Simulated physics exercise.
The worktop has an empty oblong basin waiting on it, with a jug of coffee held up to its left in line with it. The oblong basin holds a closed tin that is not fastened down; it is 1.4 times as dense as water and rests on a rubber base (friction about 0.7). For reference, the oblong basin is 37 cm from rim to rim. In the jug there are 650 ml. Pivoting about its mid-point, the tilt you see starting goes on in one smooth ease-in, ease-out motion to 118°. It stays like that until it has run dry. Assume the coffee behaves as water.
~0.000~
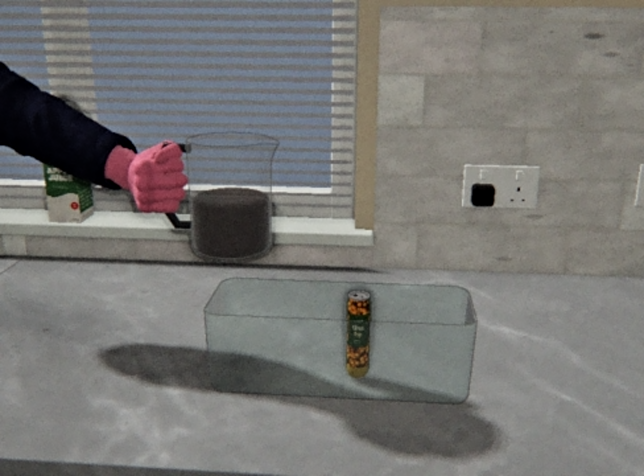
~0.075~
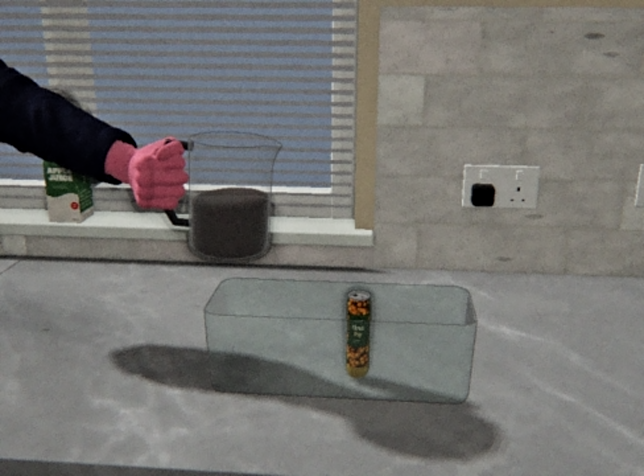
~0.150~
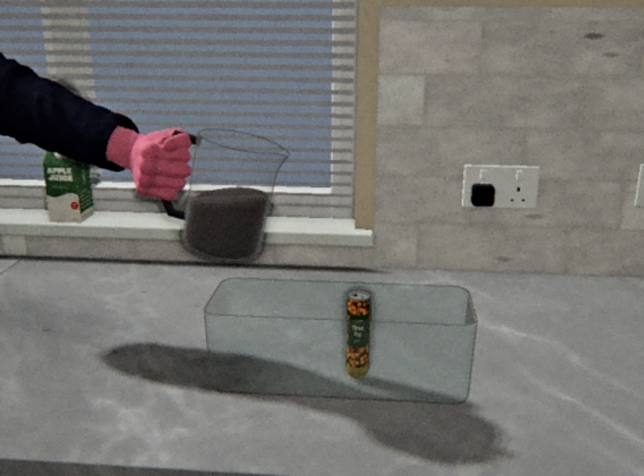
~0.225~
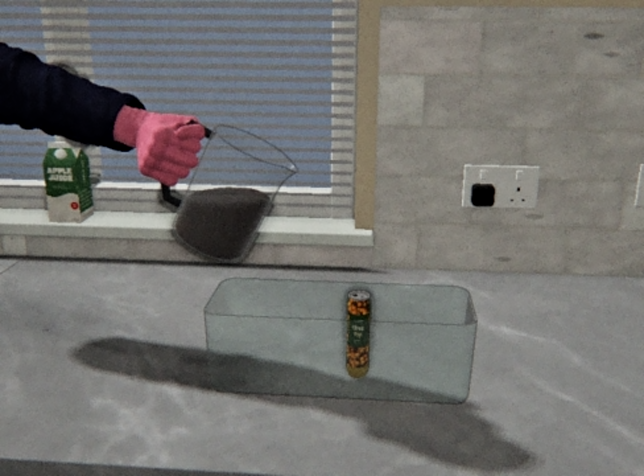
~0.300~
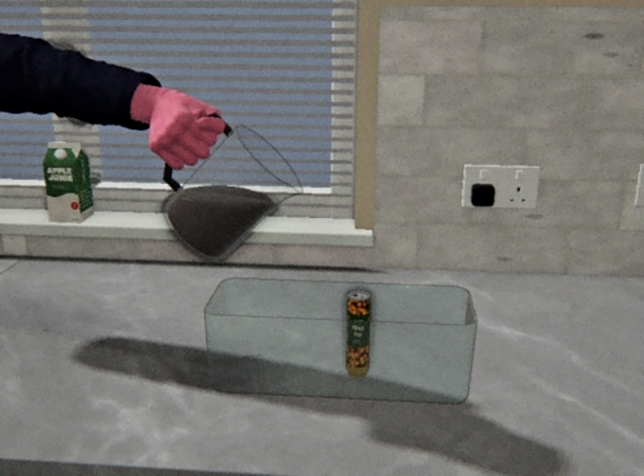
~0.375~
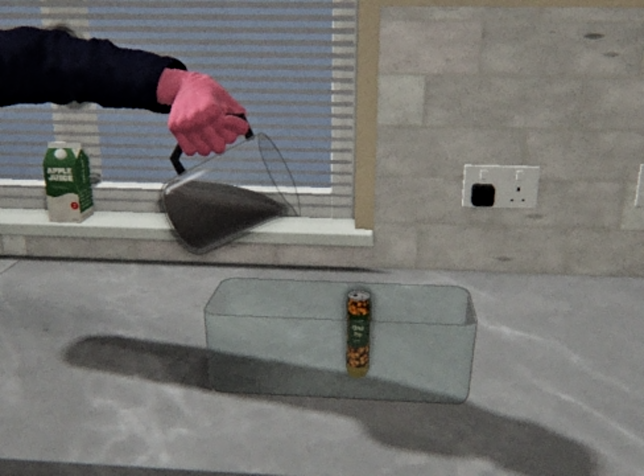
A pink-gloved hand in a dark sleeve holds a clear jug of dark liquid above a grey worktop, seen from the front and slightly above. Below stands an oblong glass basin holding an orange-and-green tin, with a green-and-white carton on the windowsill behind and a socket at right. The hand steadily tilts the jug rightward, the liquid shifting toward its lip, while the camera stays still.
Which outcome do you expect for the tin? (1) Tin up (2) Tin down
Tin up (1).
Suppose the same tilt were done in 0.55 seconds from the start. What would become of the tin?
Well, the tin simply holds firm.
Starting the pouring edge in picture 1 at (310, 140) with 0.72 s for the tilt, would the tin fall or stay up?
Then it tips over.
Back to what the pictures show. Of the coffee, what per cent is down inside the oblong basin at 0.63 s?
I reckon close to 16 percent of it.
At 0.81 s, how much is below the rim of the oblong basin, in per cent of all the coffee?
Some 80 percent.
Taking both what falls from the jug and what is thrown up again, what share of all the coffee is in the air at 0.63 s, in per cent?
30 per cent.
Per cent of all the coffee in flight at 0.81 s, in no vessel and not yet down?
In-air share: About 12 %.
Then, 0.63 s in, the tilt is 113° and 54 per cent is still to pour; the tin stands where it began.
Then, 0.81 s in, the tilt is 118° and 10 per cent is still to pour; the tin stands where it began.
Then, 1.01 s in, the tilt is 118° and 0 per cent is still to pour; the tin stands where it began.
Then, 1.22 s in, the tilt is 118° and 0 per cent is still to pour; the tin stands where it began.
Finally, the tin stands where it began.
